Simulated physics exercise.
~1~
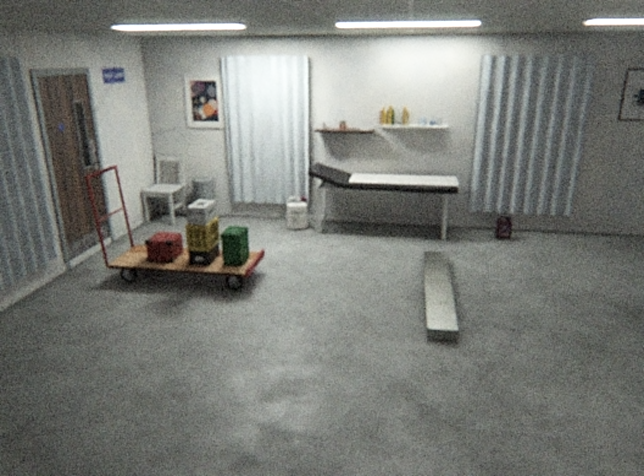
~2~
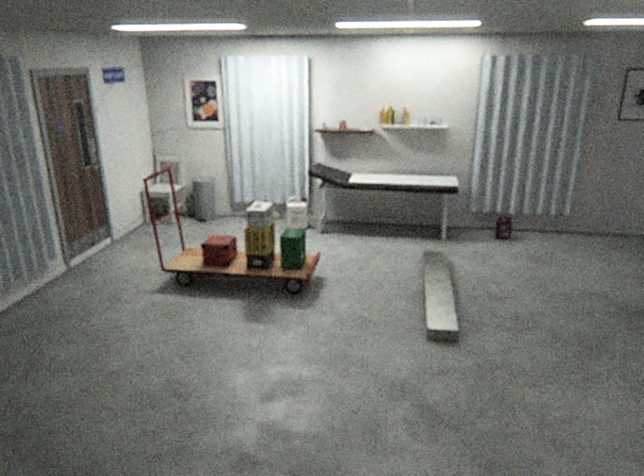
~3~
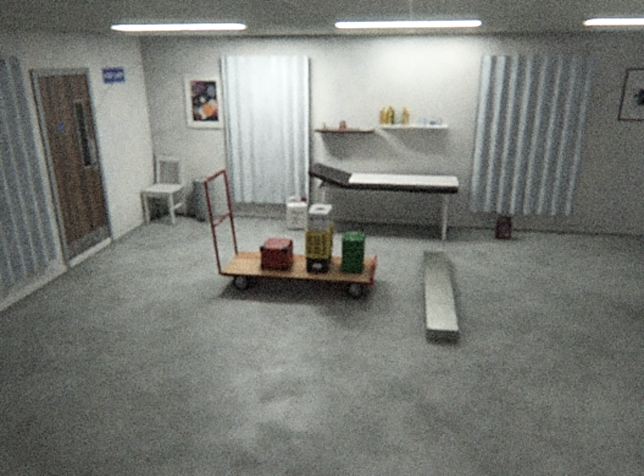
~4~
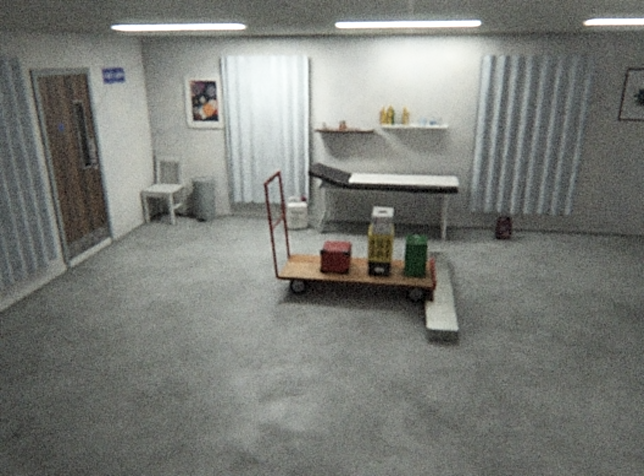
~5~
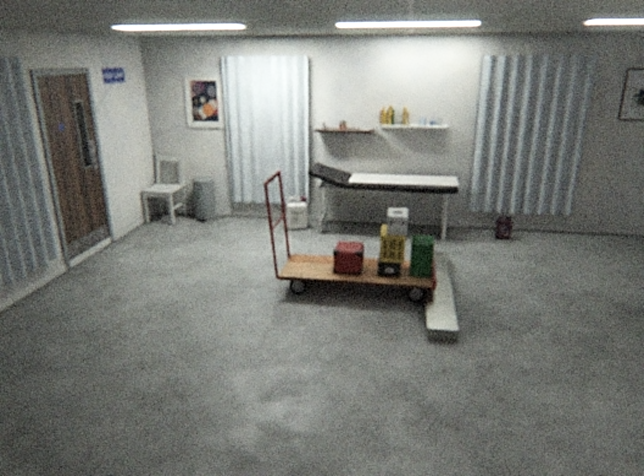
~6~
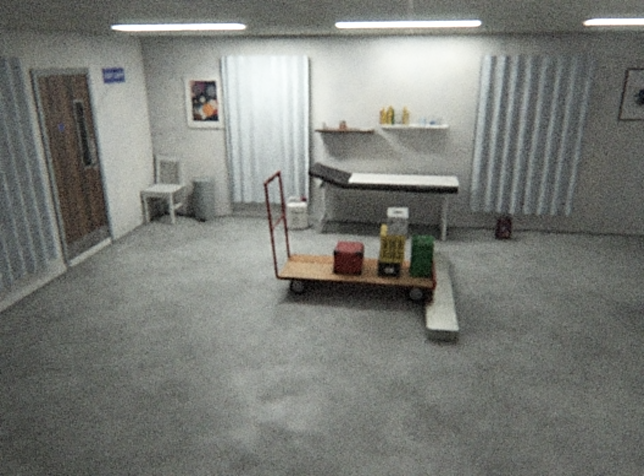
In a grey-floored room, a loaded flat cart rolling right and stopping at a kerb, its load sliding slightly forward, staying aboard.
